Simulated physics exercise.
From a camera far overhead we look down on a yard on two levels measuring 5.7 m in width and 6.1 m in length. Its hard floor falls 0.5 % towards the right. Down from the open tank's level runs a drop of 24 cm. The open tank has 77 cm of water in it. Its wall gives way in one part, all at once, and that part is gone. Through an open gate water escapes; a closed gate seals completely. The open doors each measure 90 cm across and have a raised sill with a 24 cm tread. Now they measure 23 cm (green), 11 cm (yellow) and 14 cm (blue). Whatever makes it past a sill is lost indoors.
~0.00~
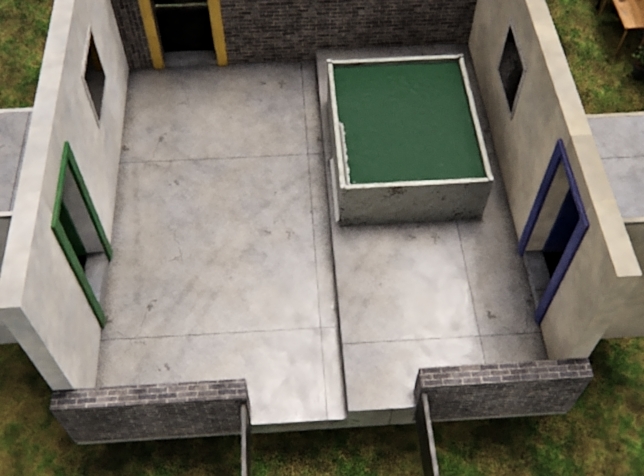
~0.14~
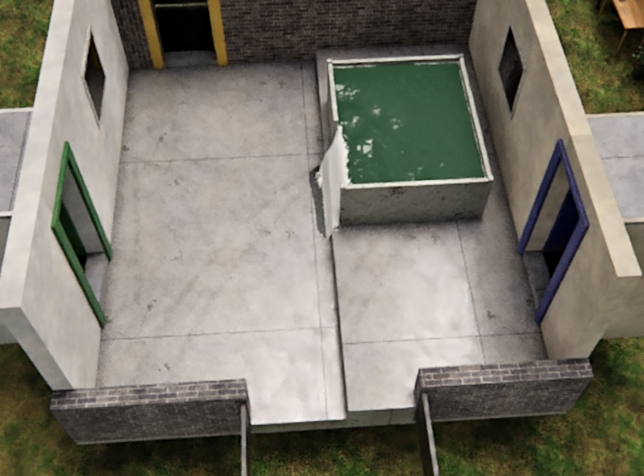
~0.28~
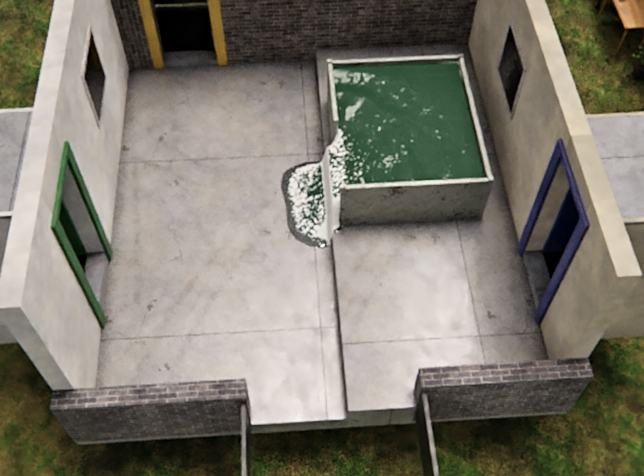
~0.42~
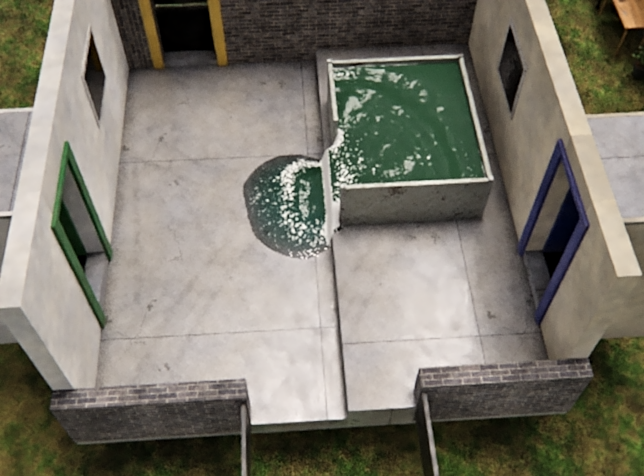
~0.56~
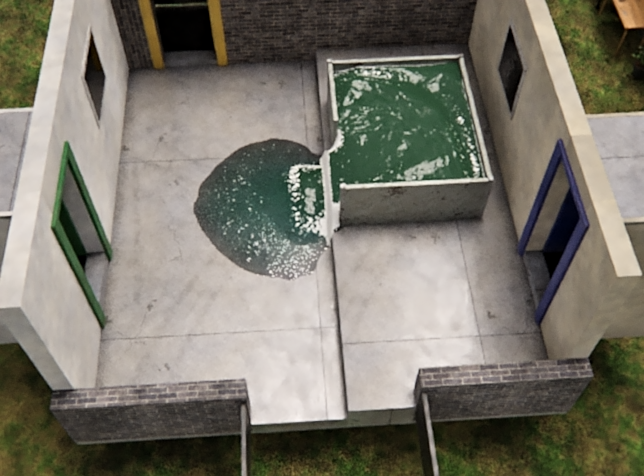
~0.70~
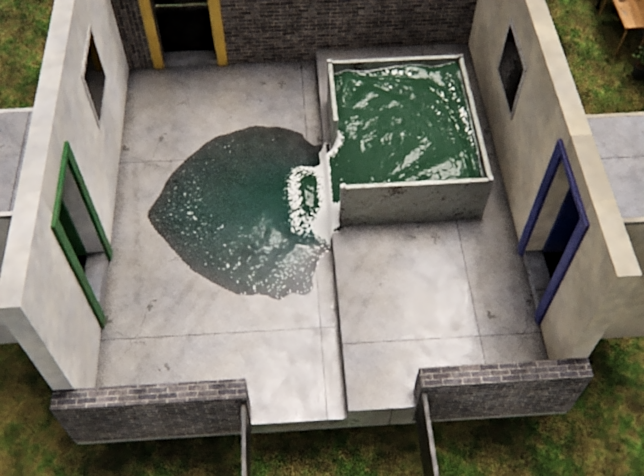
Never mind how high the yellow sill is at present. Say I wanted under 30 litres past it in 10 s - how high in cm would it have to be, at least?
You would need about 15 cm.
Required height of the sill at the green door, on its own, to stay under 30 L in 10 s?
At the green door you'd want roughly 25 cm.
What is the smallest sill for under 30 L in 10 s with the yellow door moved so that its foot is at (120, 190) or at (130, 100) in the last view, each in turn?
Roughly 28 cm, then roughly 15 cm.
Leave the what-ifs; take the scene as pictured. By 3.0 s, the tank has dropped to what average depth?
The average depth is some 34 cm.
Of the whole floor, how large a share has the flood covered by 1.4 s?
Some 40 per cent of it.
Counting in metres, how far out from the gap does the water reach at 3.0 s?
4.6 metres.
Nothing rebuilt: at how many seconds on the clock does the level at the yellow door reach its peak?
I'd say near 3.0 seconds.
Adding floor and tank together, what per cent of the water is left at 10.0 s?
Around 82 per cent of the water.
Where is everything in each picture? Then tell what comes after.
In the first picture, still water, 77 cm deep, in the open tank at (405, 121); the yellow door at (183, 18) is dry.
In the second picture, the front is at (315, 182), 0.3 m from the gap at (341, 177); 0.3 m2 of floor is wet, 77 cm left at the back.
In the third picture, the front is at (287, 192), 0.8 m from the gap at (340, 179); 0.9 m2 of floor is wet, 77 cm left at the back.
In the fourth picture, water pours out at (340, 181) and has run 1.3 m, to (251, 207); about 13 cm deep outside, 77 cm at the back.
In the fifth picture, water pours out at (340, 181) and has run 2.0 m, to (202, 216); about 7 cm deep outside, 70 cm at the back.
In the sixth picture, the front is at (156, 219), 2.7 m from the gap at (340, 181); 5.5 m2 of floor is wet, 65 cm left at the back; 1.8 m in a straight line remain to the yellow door at (183, 18).
After 1.4 s water covers 40 % of the floor, deepest (30 cm) near (112, 234); it has not reached the yellow door.
After 3.0 s water covers 50 % of the floor, deepest (37 cm) near (93, 415); 21 cm at the yellow door, 5 litres in over its 11 cm sill.
After 10.0 s water covers 65 % of the floor, deepest (19 cm) near (95, 401); 14 cm at the yellow door, 110 litres in over its 11 cm sill.
At the yellow door as built, the water arrived by 1.8 s and peaked near 21 cm at 3.0 s.
With a sill of 13.5 cm, 55 litres would have come in within the 10 s; with 18.5 cm, 10 litres. So under 30 litres takes about 15 cm.
